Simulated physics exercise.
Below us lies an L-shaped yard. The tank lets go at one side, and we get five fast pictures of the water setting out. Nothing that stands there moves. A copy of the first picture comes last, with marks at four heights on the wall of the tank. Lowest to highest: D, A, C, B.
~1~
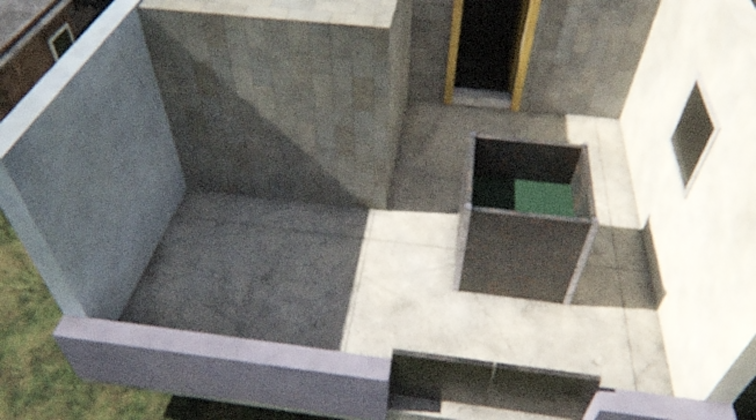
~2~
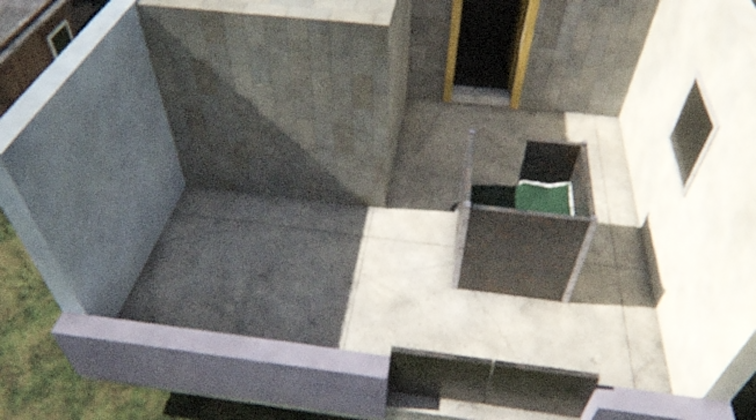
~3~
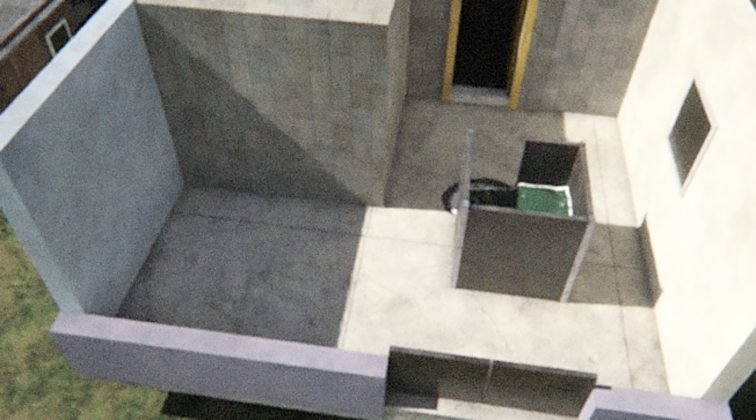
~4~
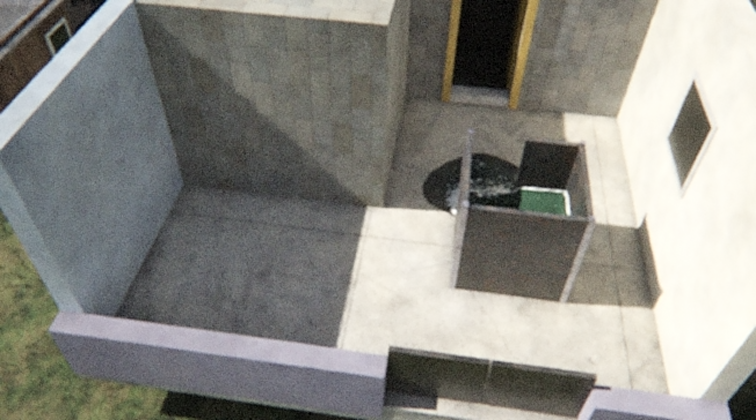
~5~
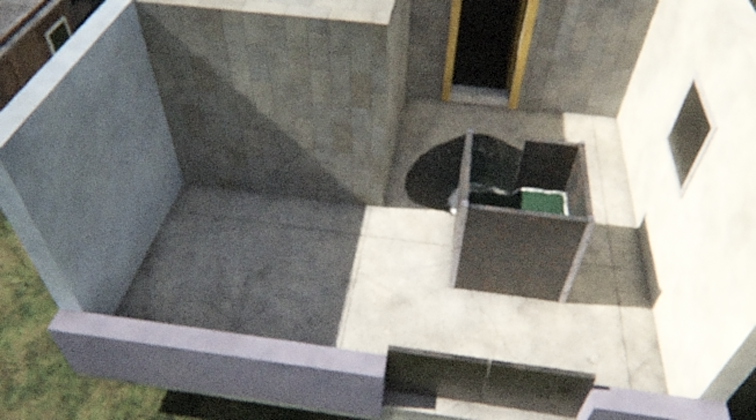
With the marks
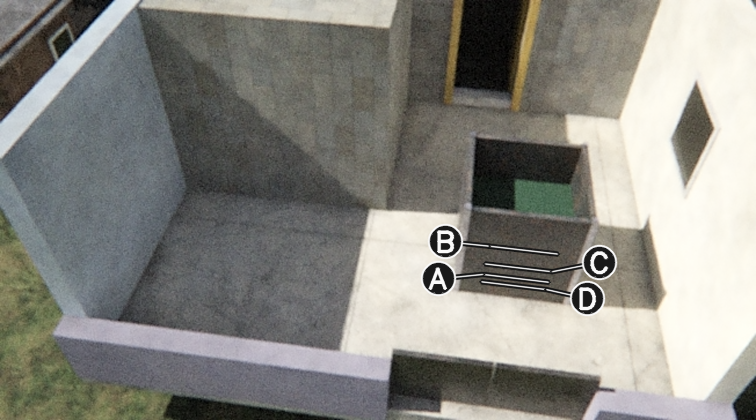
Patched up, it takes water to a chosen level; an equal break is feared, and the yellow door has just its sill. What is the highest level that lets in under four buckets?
C is the one.
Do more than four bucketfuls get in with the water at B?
Yes, that goes wrong.
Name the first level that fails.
The answer is B.
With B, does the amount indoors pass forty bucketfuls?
No, it does not.
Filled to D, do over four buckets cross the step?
No, not at all.
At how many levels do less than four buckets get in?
Three of them.
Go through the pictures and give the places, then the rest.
Water in the tank at rest, its middle at (521, 213); foot of the yellow doorway at (481, 106); shut gate at (493, 369).
Water covers 1 % of the ground, its front hidden from here.
Water covers 3 % of the ground, its front hidden from here.
Water covers 6 % of the ground and shows as far out as (438, 181).
Water covers 11 % of the ground and shows as far out as (445, 150).
On the marked copy, A at (515, 278); B at (523, 250); C at (518, 267); D at (513, 285); from the bottom up D, A, C, B.
Choosing A, nothing gets over.
Choosing B, about 12 bucketfuls get in.
Choosing C, a bucket or two gets in.
Choosing D, nothing gets over.
